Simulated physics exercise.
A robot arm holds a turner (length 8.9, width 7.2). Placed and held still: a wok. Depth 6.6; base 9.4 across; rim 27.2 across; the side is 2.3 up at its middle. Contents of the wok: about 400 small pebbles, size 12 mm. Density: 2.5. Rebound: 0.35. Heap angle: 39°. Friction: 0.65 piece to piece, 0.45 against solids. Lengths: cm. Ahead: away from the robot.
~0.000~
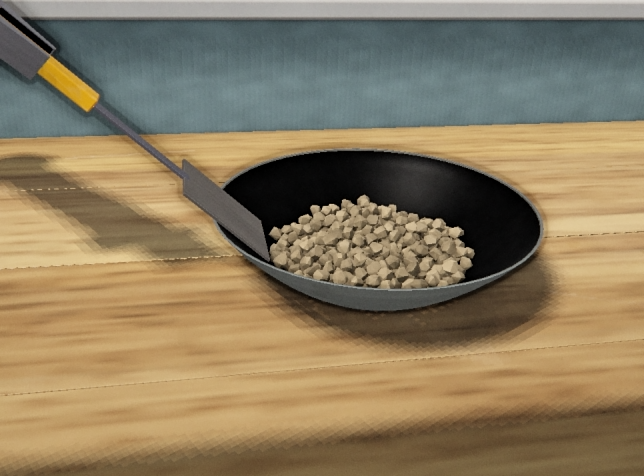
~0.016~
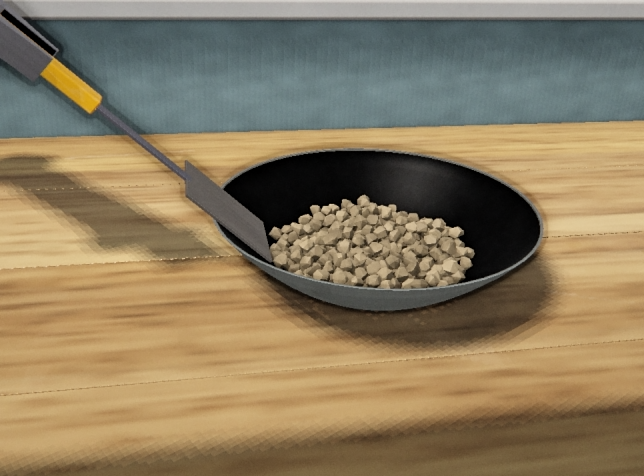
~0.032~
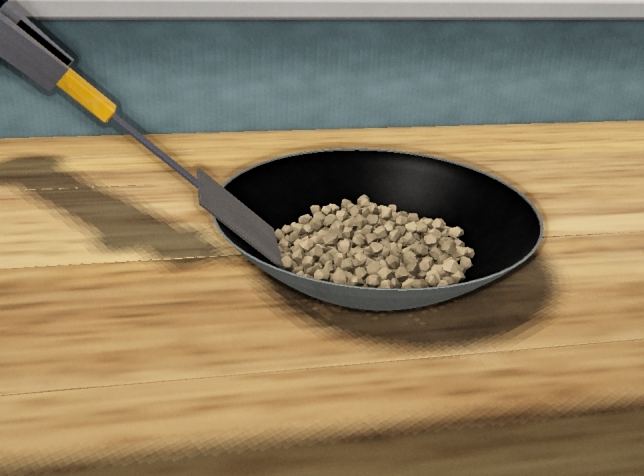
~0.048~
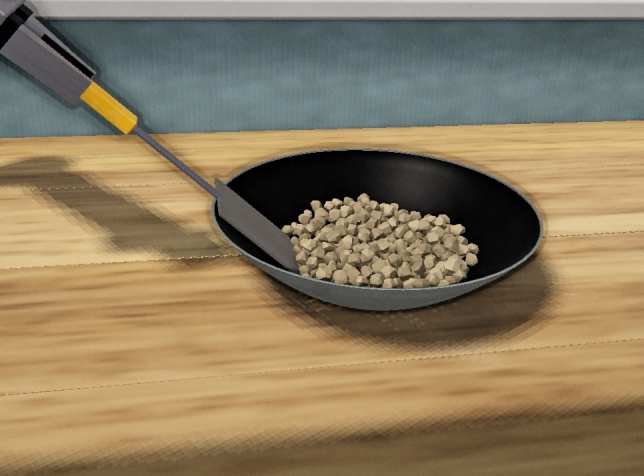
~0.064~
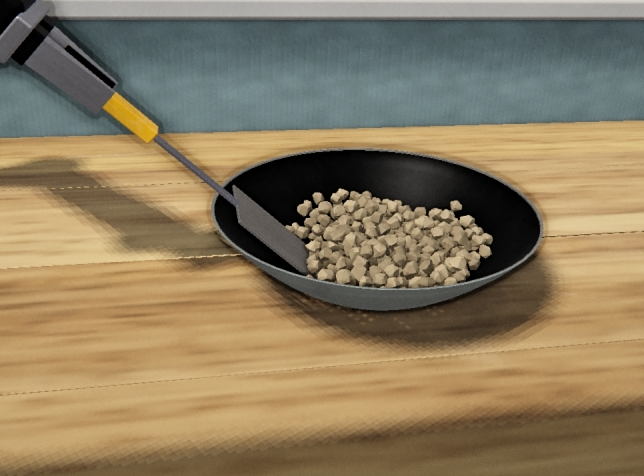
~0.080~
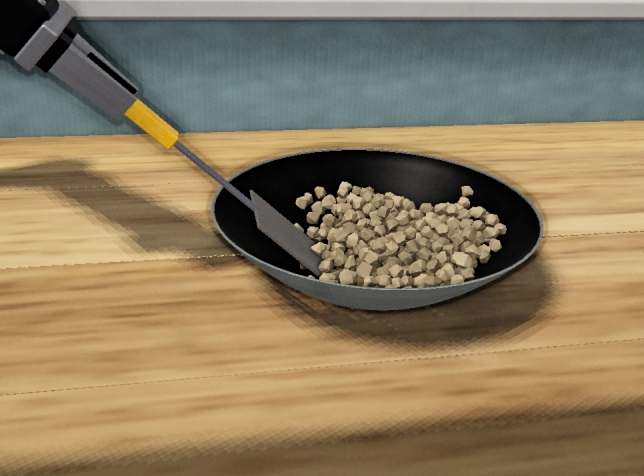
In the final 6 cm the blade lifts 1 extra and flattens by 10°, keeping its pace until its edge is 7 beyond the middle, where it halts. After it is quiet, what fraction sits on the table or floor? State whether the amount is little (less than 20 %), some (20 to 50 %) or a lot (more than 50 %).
The amount is some, 20 to 50 %.
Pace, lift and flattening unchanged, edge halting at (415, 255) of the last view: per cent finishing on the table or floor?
5 %, roughly.
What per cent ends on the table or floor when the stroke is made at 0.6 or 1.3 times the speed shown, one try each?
15 and 40 %.
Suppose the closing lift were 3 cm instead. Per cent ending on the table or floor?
Some 35 per cent.
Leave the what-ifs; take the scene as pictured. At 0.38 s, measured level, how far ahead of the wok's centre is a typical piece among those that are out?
It sits close to 20 cm ahead of the middle.
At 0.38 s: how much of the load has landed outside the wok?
Around 25 percent.
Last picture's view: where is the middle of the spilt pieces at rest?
It ends up around (581, 246).
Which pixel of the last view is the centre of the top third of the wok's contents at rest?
I'd put it close to (476, 219).
After 0.12 s, sloping 44°, highest piece 8 above the table; 402 in the wok.
After 0.16 s, sloping 40°, highest piece 9 above the table; 398 in the wok, 4 on the blade or in flight.
After 0.38 s, sloping 34°, highest piece 7 above the table; 287 in the wok, 93 on the table or floor, 22 on the blade or in flight.
After 1.43 s, sloping 34°, highest piece 7 above the table; 286 in the wok, 116 on the table or floor.
At rest, 286 in the wok, 116 on the table or floor. That is 29 % on the table or floor.
